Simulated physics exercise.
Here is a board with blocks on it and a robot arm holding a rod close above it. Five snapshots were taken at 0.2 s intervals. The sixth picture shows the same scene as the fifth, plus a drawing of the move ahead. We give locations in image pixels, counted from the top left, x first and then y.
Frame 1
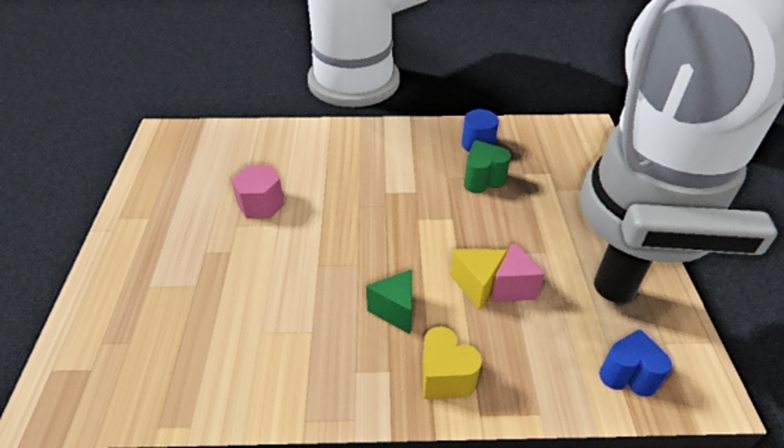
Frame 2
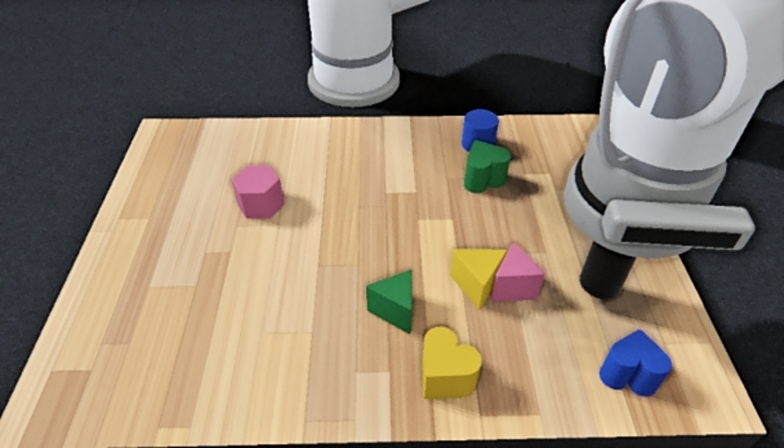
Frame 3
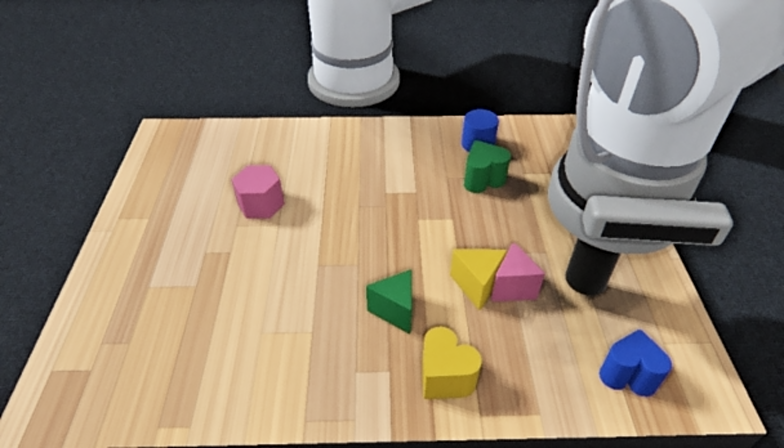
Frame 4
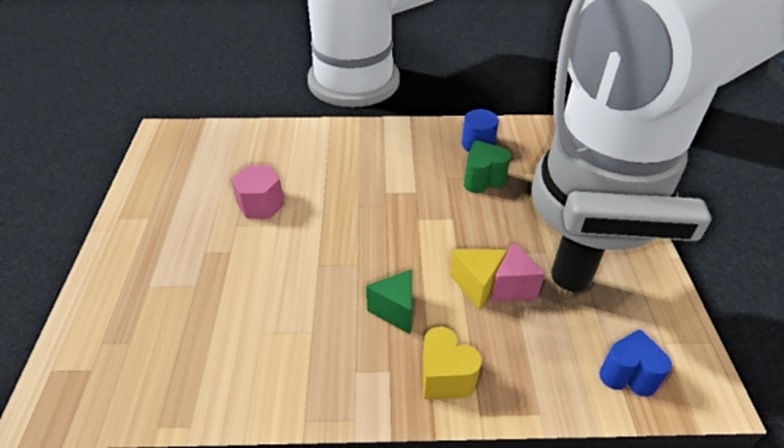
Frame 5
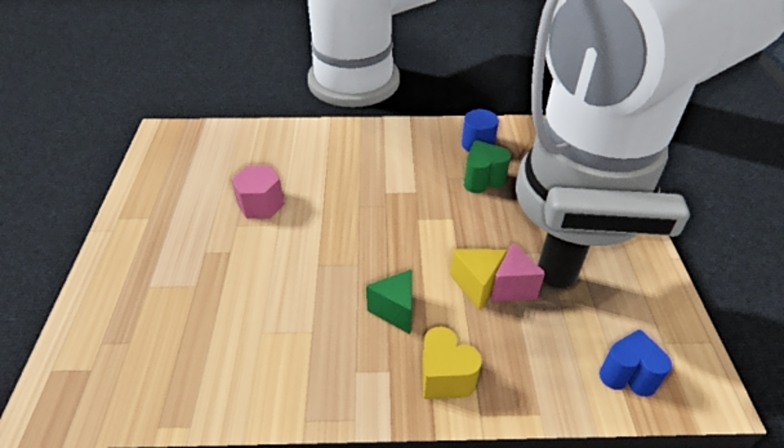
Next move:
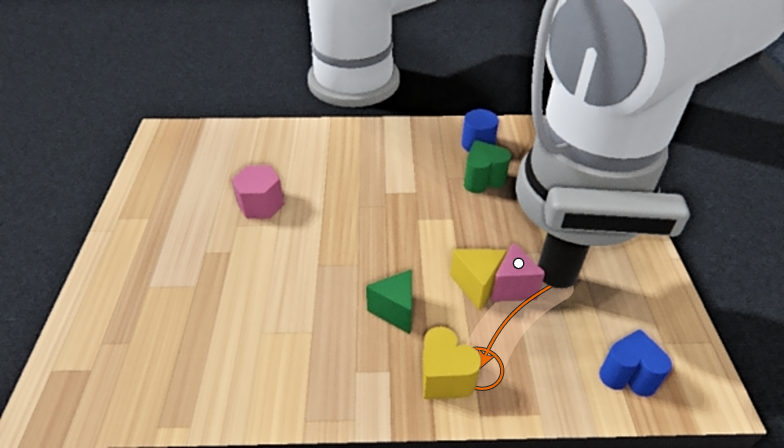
The video shows a robot arm holding a black rod above a wooden board scattered with colored blocks. The rod moves a short way left, nearing the pink triangular block beside a yellow one, while the blocks stay still.
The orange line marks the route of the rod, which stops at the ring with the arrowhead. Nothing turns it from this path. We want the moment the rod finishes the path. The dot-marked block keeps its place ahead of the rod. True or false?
That claim is false.
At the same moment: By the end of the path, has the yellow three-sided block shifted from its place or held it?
Once the path is done, it is somewhere new.
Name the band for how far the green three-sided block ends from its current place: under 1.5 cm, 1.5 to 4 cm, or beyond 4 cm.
Moves under 1.5 cm.
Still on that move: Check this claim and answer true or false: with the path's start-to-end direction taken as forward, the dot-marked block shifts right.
That claim is true.
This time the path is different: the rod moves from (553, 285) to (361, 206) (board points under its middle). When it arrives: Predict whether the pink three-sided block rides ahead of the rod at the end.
It slides aside on the way.
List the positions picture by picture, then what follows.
The first frame shows lower end of the rod (614, 287), tops of blocks, green three-sided block (396, 287), yellow heart-shaped block (449, 354), yellow three-sided block (481, 261), pink three-sided block (519, 263).
The second frame shows rod (600, 283), blocks as before.
The third frame shows rod (586, 280), blocks as before.
The fourth frame shows rod (571, 276), blocks as before.
The fifth frame shows rod (557, 273), green three-sided block (396, 287), yellow heart-shaped block (449, 354), yellow three-sided block (481, 261), pink three-sided block (519, 263).
The drawn path runs from (553, 285) through (523, 305) and (498, 333) to (480, 368); the dot is on the pink three-sided block.
On the path given first. One third of the way, rod (525, 294); yellow three-sided block (461, 257), turned 30° clockwise; pink three-sided block (491, 274), turned 35° clockwise.
Two thirds of the way, rod (500, 322); yellow three-sided block (458, 256), turned 40° clockwise; pink three-sided block (471, 288), turned 75° clockwise.
At the end, rod (482, 357); green three-sided block not moved; yellow heart-shaped block (442, 358), turned 15° clockwise; yellow three-sided block (458, 256), turned 40° clockwise; pink three-sided block (471, 288), turned 75° clockwise.
